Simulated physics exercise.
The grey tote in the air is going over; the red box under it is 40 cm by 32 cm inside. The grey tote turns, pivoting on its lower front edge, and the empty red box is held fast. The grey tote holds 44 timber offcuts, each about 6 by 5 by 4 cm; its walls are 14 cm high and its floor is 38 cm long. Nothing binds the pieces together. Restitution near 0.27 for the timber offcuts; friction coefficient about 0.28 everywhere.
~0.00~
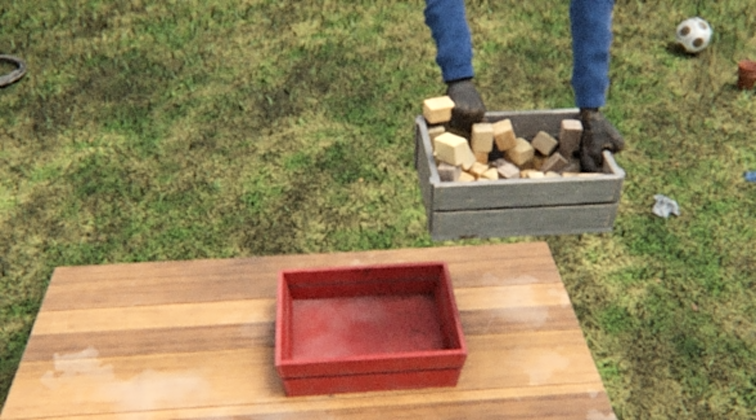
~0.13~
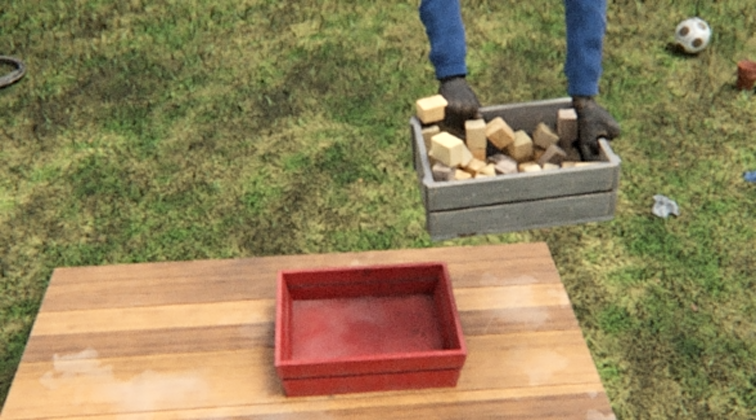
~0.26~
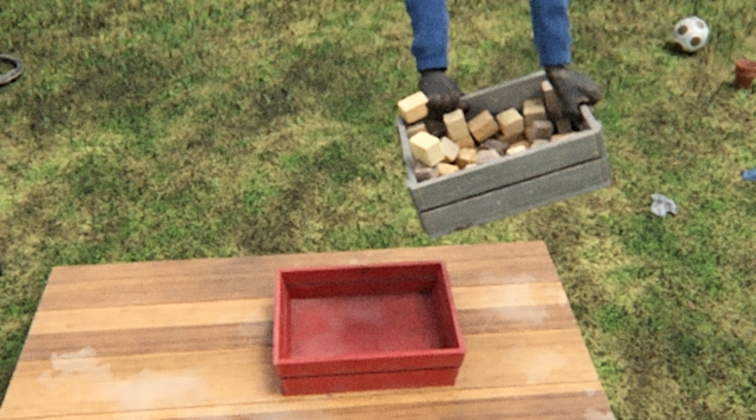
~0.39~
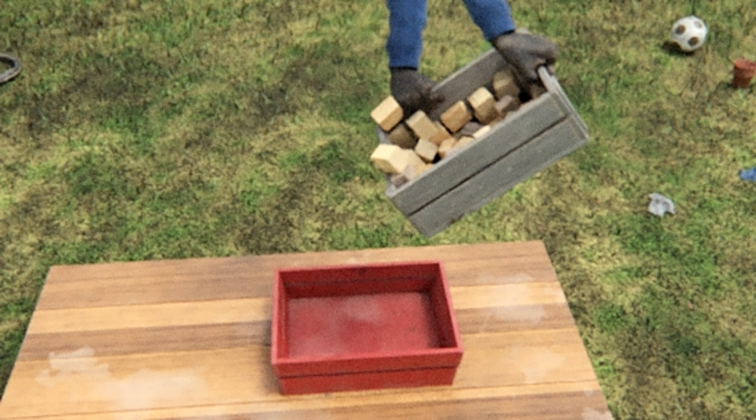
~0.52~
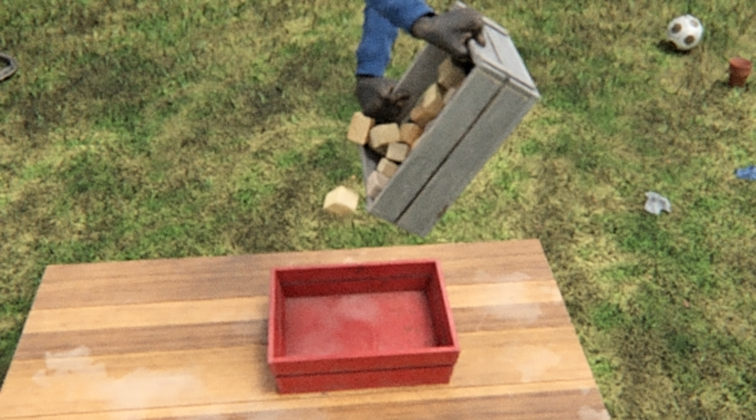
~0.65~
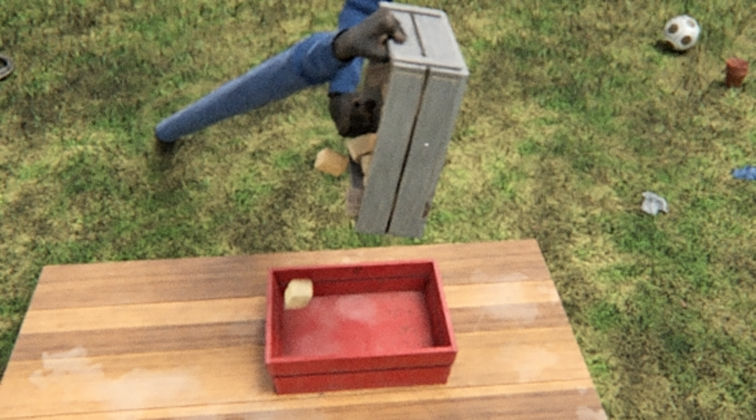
A grey wooden tote full of small wood blocks, gripped by two dark-gloved hands in blue sleeves, tilts steadily leftward above a grassy yard seen from above. Below it, an empty red box sits on a plank table, with a football and a reddish pot at upper right. The tote swings nearly upright, and one pale block drops into the red box while others slide out behind it.
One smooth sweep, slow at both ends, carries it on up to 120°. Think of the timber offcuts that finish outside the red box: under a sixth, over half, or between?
Missing the red box and ending outside it: A sixth through one half of them.
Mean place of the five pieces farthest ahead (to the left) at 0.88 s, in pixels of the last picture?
Pixel (276, 261), give or take.
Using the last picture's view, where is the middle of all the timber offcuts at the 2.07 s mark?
(289, 338).
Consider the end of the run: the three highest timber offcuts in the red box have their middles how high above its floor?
Height: About 7 cm.
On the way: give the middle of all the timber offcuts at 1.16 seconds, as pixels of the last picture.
Near pixel (298, 259).
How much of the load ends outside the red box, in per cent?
That comes to around 40 per cent.
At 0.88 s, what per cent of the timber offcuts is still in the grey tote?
That works out to some 75 percent of it.
After 0.88 s, tilt 110°; 34 still in the grey tote, 2 in the red box and 8 in the air.
After 1.16 s, tilt 120°; 6 still in the grey tote, 7 in the red box, 5 outside the red box and 26 in the air.
After 1.56 s, tilt 120°; 26 in the red box and 18 outside the red box.
Final count (at 2.07 s), 26 in the red box and 18 outside the red box. Asked share, 18 of 44, 41 per cent.
